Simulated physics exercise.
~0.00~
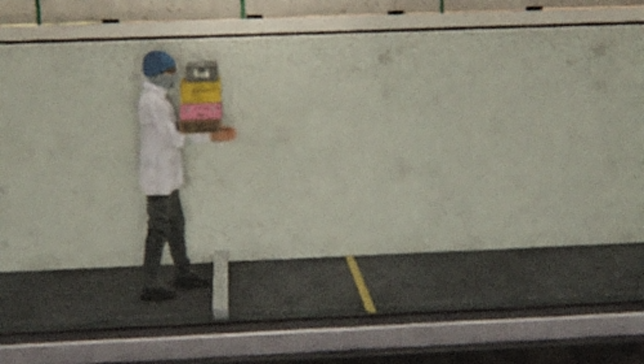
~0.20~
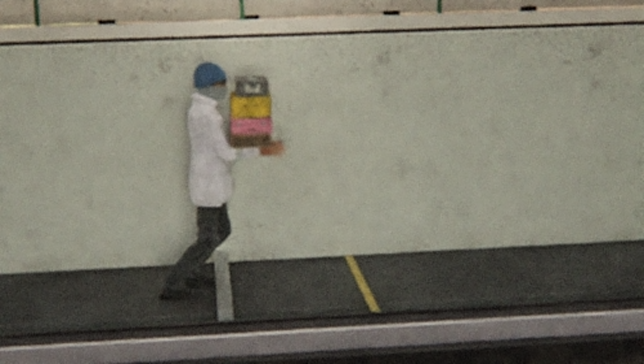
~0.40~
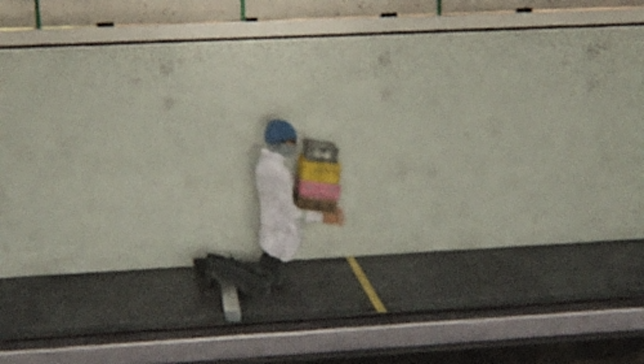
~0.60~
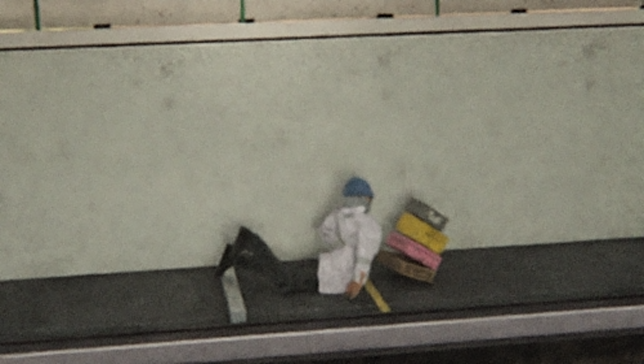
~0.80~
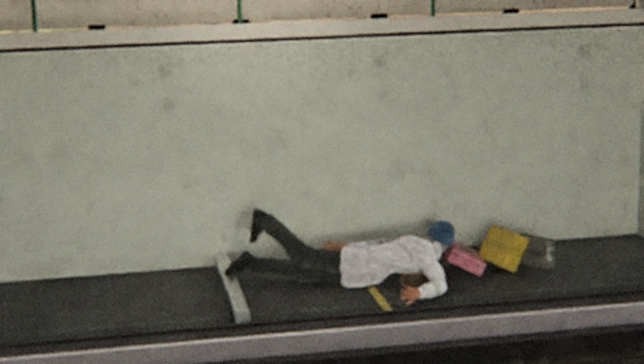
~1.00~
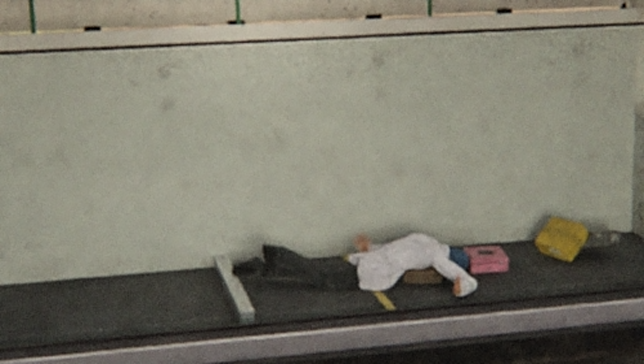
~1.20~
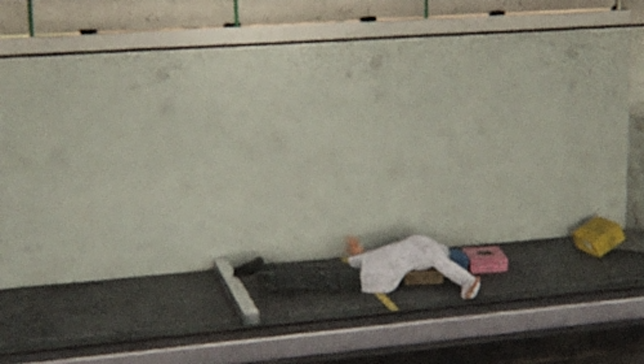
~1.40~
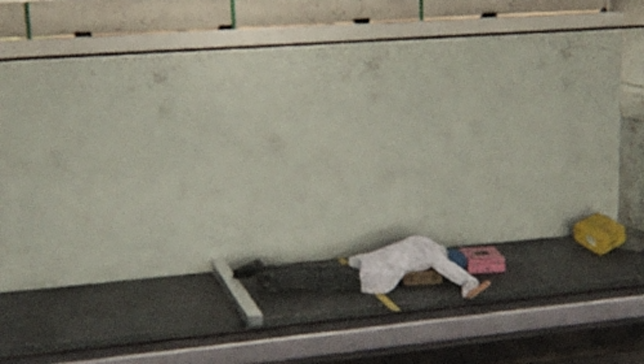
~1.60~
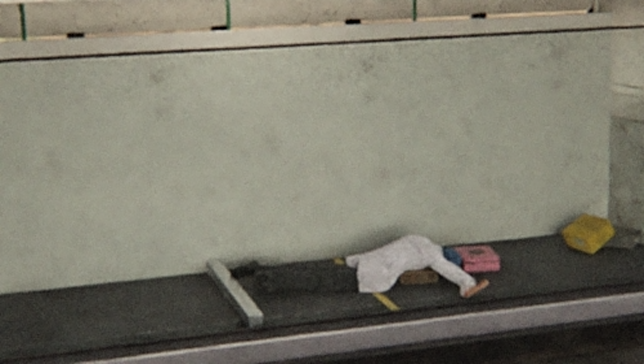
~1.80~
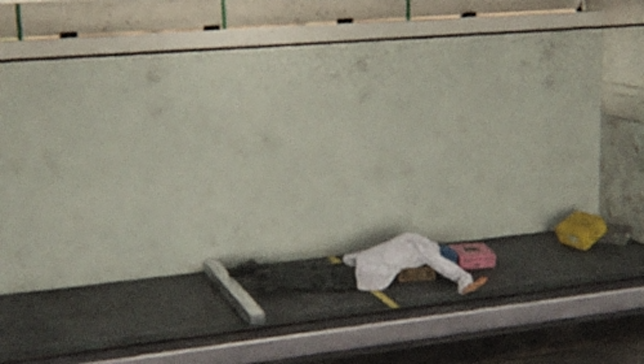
Person in white coat carrying stacked boxes, tripping over a low rail and falling flat, boxes spilling right past the yellow line.
